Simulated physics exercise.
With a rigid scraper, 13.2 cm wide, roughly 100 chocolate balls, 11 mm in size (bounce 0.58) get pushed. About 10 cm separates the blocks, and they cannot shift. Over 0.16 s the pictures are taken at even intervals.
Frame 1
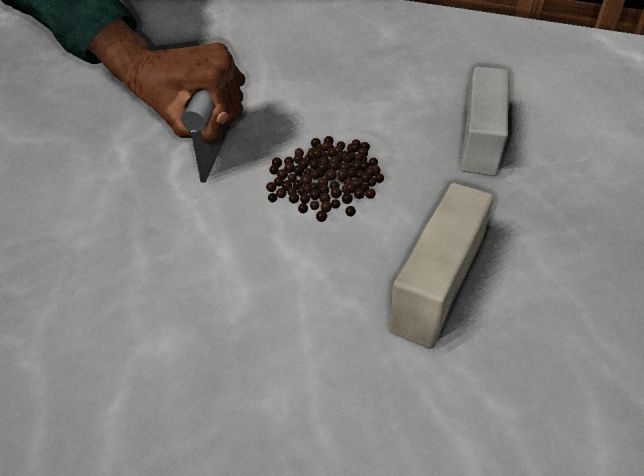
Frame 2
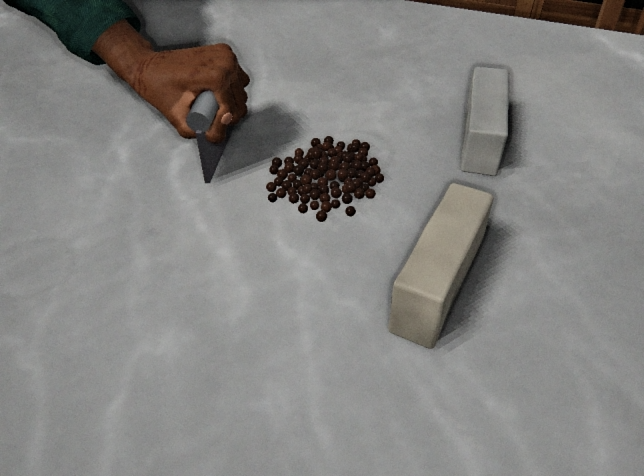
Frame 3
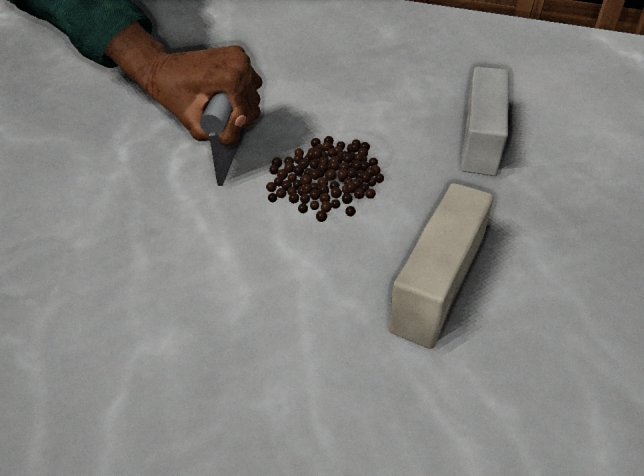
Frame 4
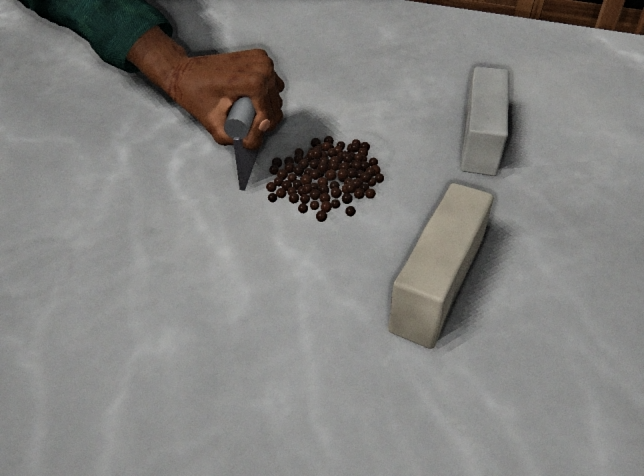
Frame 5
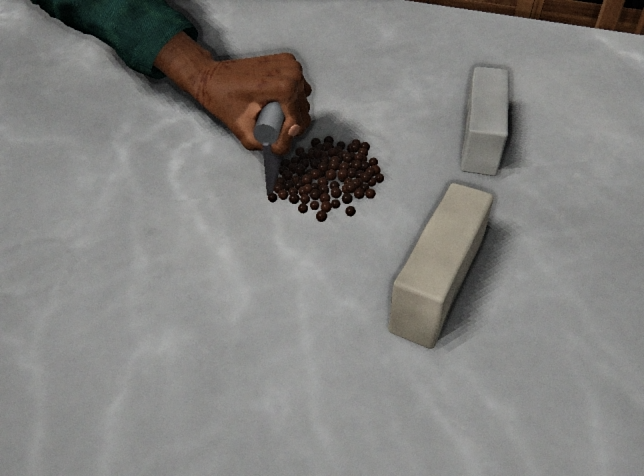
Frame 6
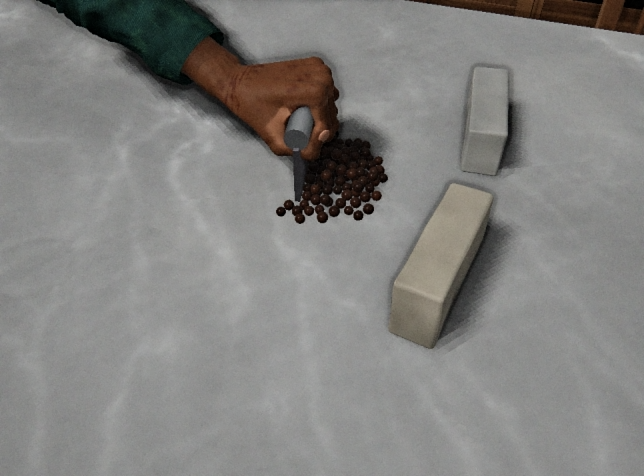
On a pale marbled surface with two blocks at the right, a hand in a green sleeve slid a grey scraper rightward, then pushed it into a pile of small dark brown balls, shifting them slightly.
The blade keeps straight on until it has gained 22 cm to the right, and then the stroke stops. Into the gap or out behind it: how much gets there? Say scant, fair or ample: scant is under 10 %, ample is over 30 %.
Gap share: Heavy.
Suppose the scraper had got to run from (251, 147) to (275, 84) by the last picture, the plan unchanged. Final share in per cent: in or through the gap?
At rest, 20 percent has gone in or through the gap.
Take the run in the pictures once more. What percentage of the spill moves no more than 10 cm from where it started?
I'd put it at close to 10 percent.
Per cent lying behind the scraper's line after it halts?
Near 10 percent, give or take.
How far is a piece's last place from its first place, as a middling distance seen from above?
About 16 cm.
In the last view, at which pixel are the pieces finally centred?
(447, 187).
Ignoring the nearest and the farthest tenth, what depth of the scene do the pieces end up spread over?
I'd reckon some 24 centimetres.
Then, 0.13 s after the last picture, scraper 21 cm from its start, spill 21 cm wide; in or through the gap 5 %, held up before the blocks 95 %.
Then, 0.26 s after the last picture, scraper 22 cm from its start, spill 29 cm wide; in or through the gap 40 %, held up before the blocks 60 %.
Then, 0.37 s after the last picture, scraper 22 cm from its start, spill 31 cm wide; in or through the gap 40 %, round the far block 5 %, held up before the blocks 55 %.
In the end, in or through the gap 40 %, round the near block 0 %, round the far block 5 %, held up before the blocks 50 %.
